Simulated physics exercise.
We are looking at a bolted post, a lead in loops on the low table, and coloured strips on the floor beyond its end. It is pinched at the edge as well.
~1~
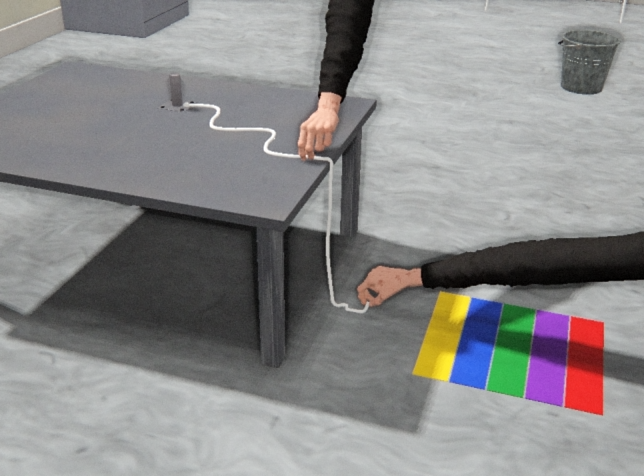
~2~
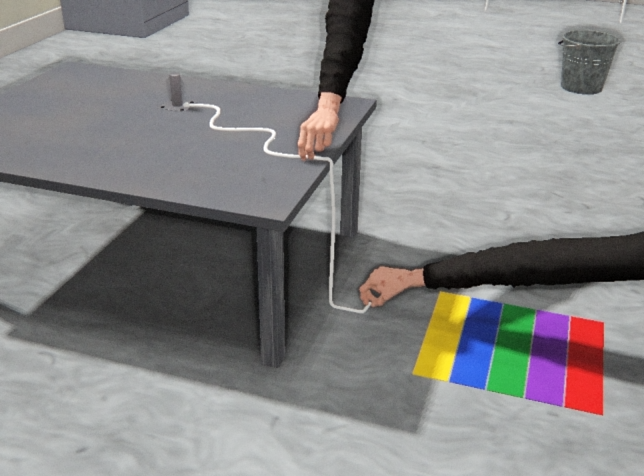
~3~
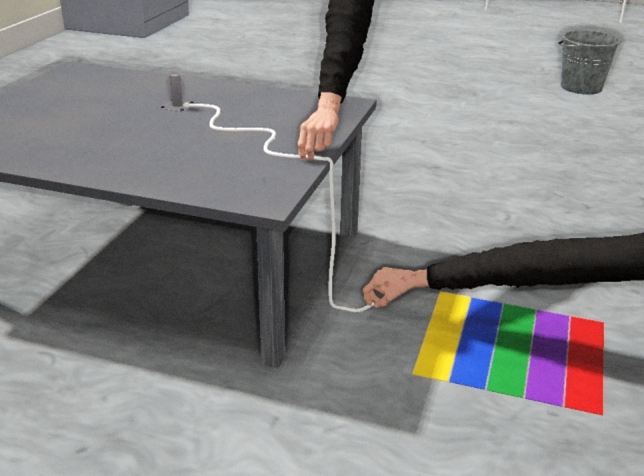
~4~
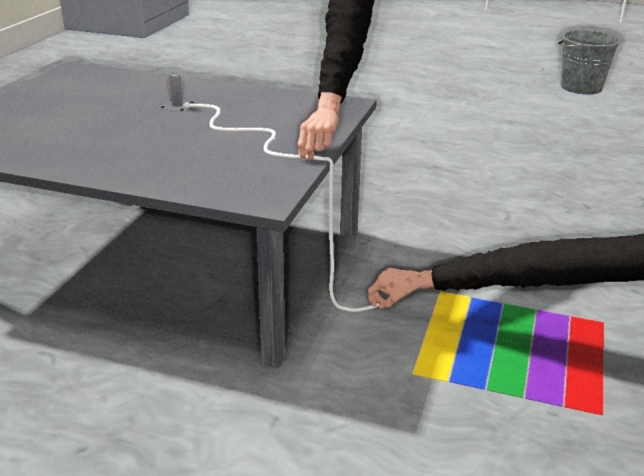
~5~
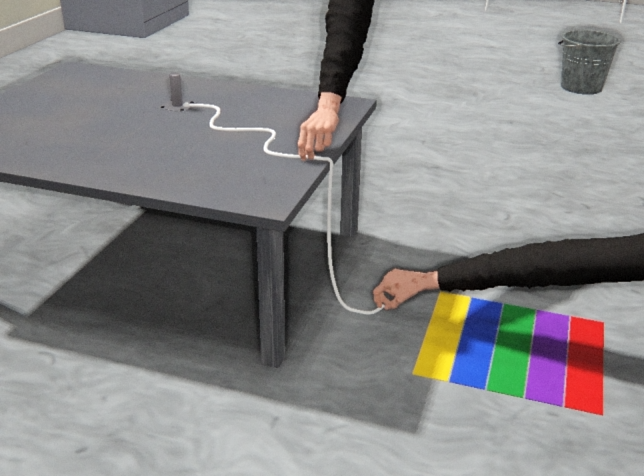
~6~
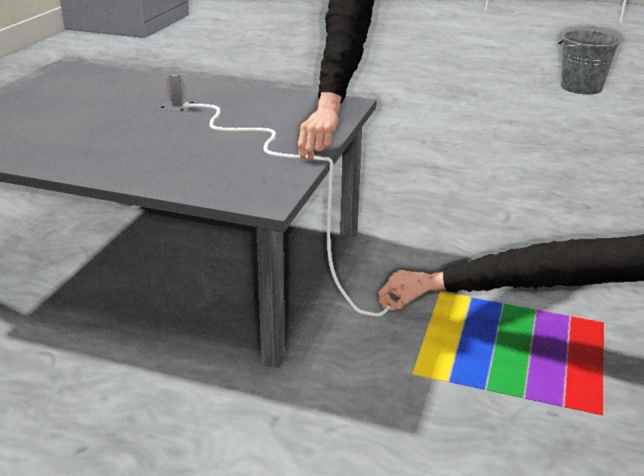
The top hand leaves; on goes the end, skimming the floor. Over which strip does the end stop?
The end stops over the purple strip.
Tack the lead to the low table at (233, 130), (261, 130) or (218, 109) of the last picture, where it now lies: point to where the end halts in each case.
Near (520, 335), (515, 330) and (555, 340).
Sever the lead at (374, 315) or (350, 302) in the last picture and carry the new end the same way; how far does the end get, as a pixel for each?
In that order: (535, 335) and (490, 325).
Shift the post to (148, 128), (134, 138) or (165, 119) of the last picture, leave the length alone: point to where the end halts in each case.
The places are (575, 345), (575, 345) and (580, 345).
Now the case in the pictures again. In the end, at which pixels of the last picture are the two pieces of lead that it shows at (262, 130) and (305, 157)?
They go to (289, 139) and to (376, 180).
Soon after, end near (506, 330); over green.
After that, end near (541, 337); over purple.
At the stop, end near (562, 341); over purple. It gets as far as the purple strip.
